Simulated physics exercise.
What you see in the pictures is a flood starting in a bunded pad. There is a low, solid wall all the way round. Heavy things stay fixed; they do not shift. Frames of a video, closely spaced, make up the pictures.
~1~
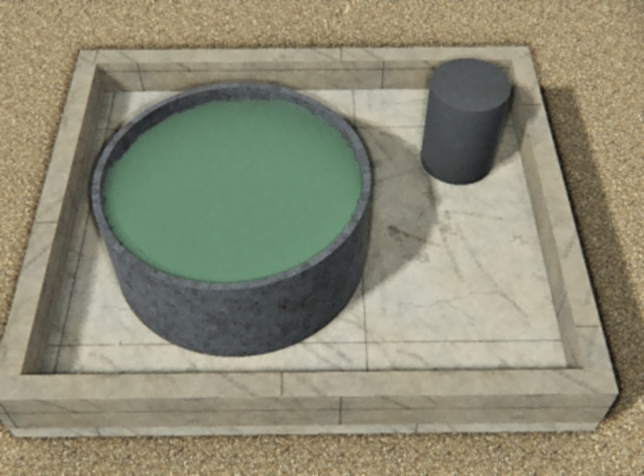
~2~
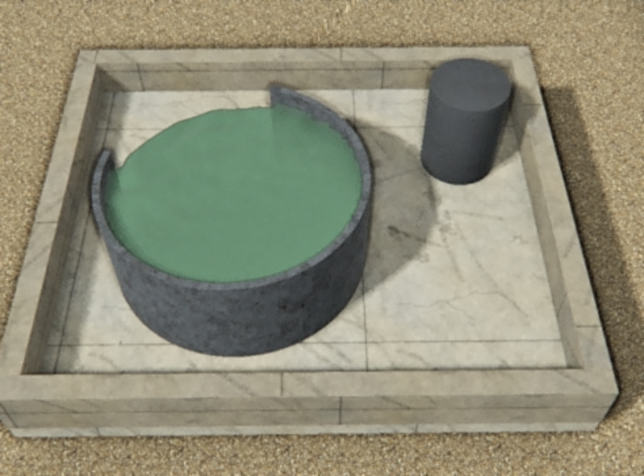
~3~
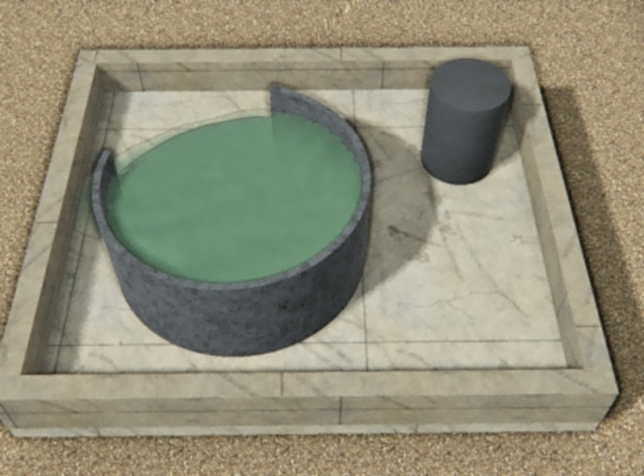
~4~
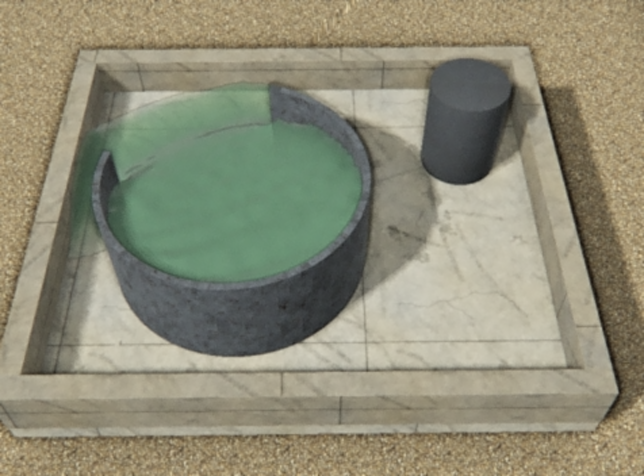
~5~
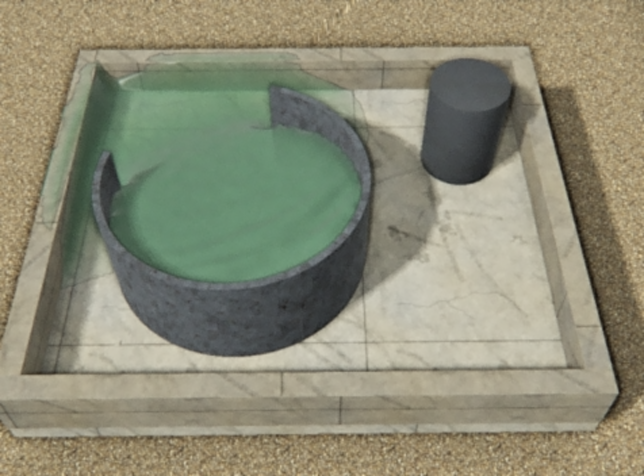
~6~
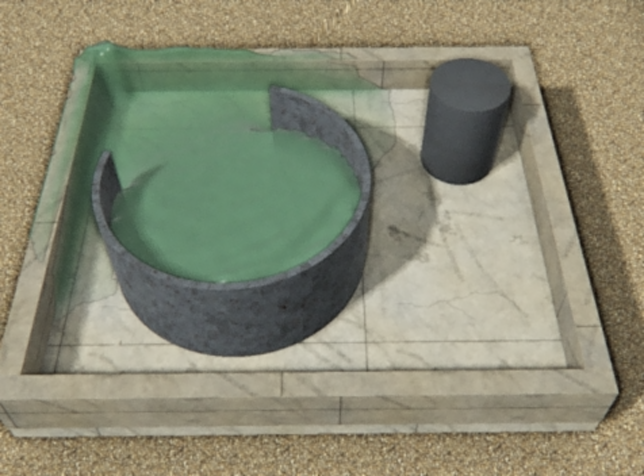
The clip shows a round grey pool of green liquid inside a low-walled rectangular pad beside a dark cylinder; the pool's far side opens, and liquid pours out, spreading across the pad's far left area and against the walls.
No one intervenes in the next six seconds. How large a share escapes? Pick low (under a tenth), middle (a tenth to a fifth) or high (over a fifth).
I would say middle, a tenth to a fifth.
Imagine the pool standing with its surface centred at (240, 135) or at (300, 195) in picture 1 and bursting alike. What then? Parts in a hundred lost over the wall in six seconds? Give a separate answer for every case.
22 and 12 per cent.
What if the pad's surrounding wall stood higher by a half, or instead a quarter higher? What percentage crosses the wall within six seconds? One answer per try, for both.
About 6 per cent, then about 10 per cent.
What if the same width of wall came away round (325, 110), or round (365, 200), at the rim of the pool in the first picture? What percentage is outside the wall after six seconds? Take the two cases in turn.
Near 12 per cent, then near 12 per cent.
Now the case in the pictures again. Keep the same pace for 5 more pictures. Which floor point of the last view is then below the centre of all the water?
My pick is pixel (214, 197).
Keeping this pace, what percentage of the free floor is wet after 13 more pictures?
Around 85 percent.
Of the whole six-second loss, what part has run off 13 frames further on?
My estimate is roughly 95 percent.
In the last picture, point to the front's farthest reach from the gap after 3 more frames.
Look around (493, 94).
A moment on, water covers 40 % of the floor; the low wall has let 2 % over.
Next, water covers 45 % of the floor; the low wall has let 6 % over.
Then, water covers 70 % of the floor; the low wall has let 15 % over.
Later, water covers 80 % of the floor; the low wall has let 16 % over.
In the end, water covers 80 % of the floor; the low wall has let 16 % over.
